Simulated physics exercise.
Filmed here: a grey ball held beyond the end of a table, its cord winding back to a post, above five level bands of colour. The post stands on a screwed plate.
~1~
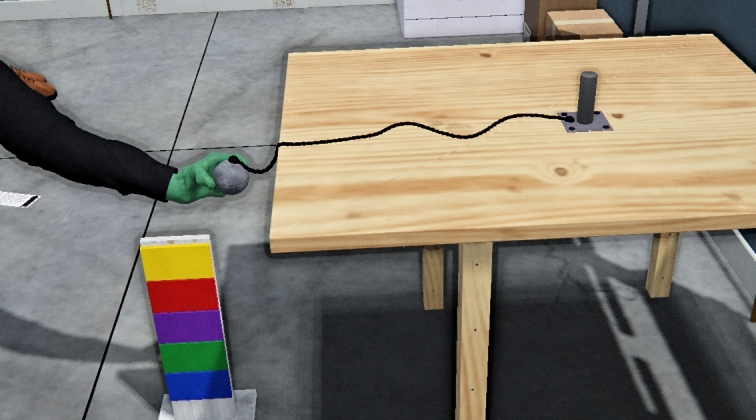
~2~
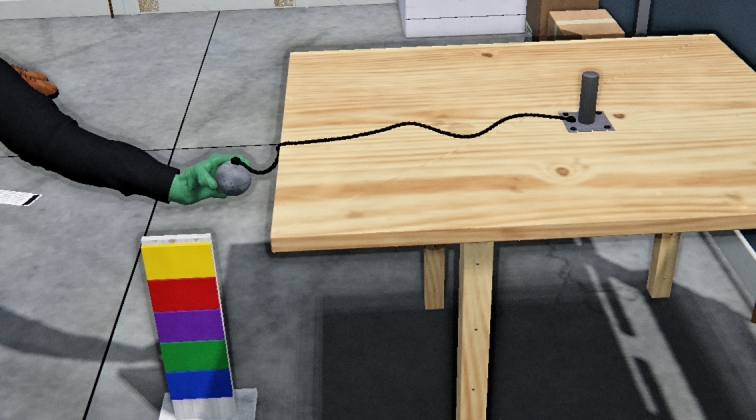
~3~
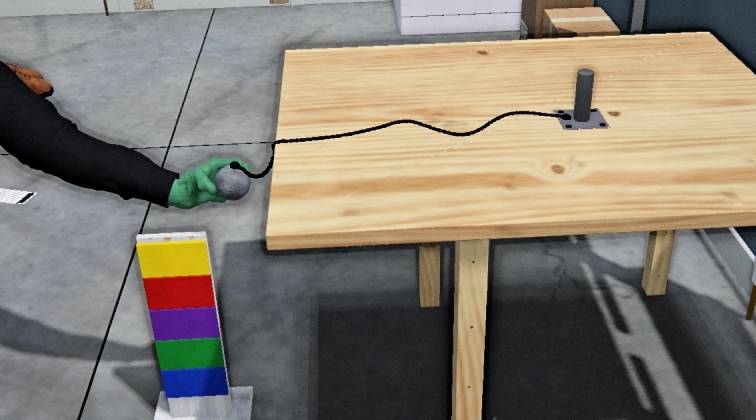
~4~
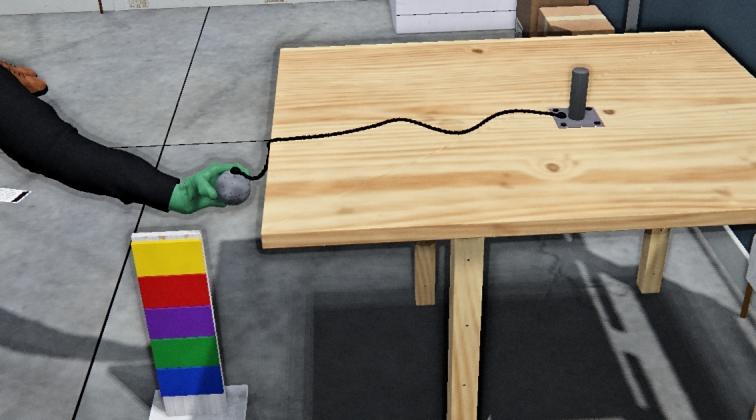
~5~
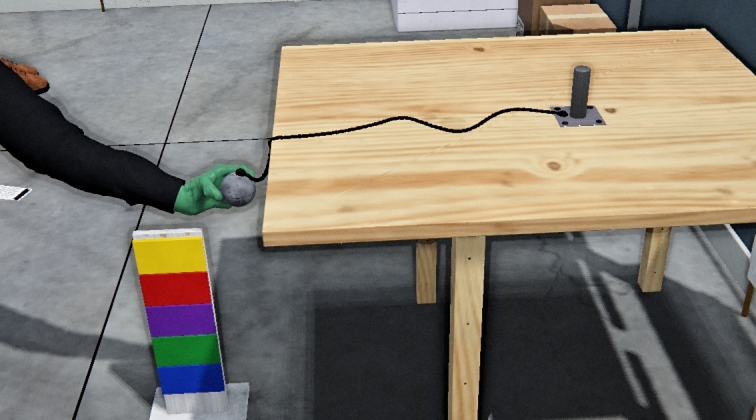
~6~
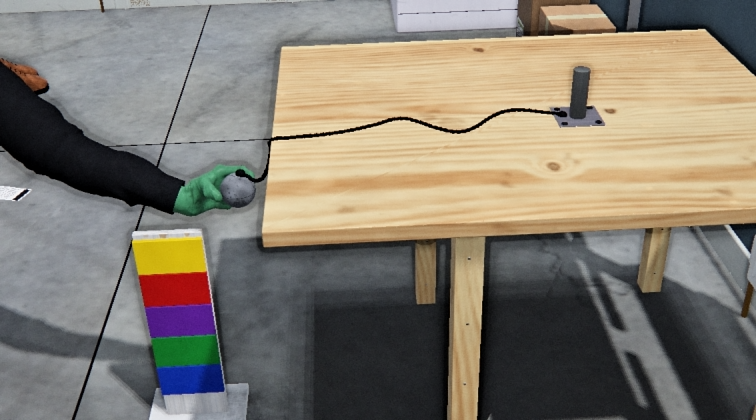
A green-gloved hand holds a grey ball nearly still beside a wooden table.
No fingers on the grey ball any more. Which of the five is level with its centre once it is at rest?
Yellow.
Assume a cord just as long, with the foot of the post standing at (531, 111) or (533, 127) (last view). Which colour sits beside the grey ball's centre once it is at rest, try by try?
First try: Red; second try: Red.
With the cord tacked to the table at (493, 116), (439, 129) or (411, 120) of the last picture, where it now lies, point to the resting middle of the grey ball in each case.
In order of the tries: About (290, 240), about (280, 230), about (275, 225).
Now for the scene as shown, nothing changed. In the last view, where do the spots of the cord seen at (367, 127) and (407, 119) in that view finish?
At (329, 129), then (375, 126).
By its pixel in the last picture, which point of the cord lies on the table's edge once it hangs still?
Pixel (310, 136) or thereabouts.
Soon after, ball near (265, 237); level with yellow.
After that, ball near (289, 242); level with yellow.
And then, ball near (296, 242); level with yellow.
In the end, ball near (289, 245); level with yellow. The yellow one.
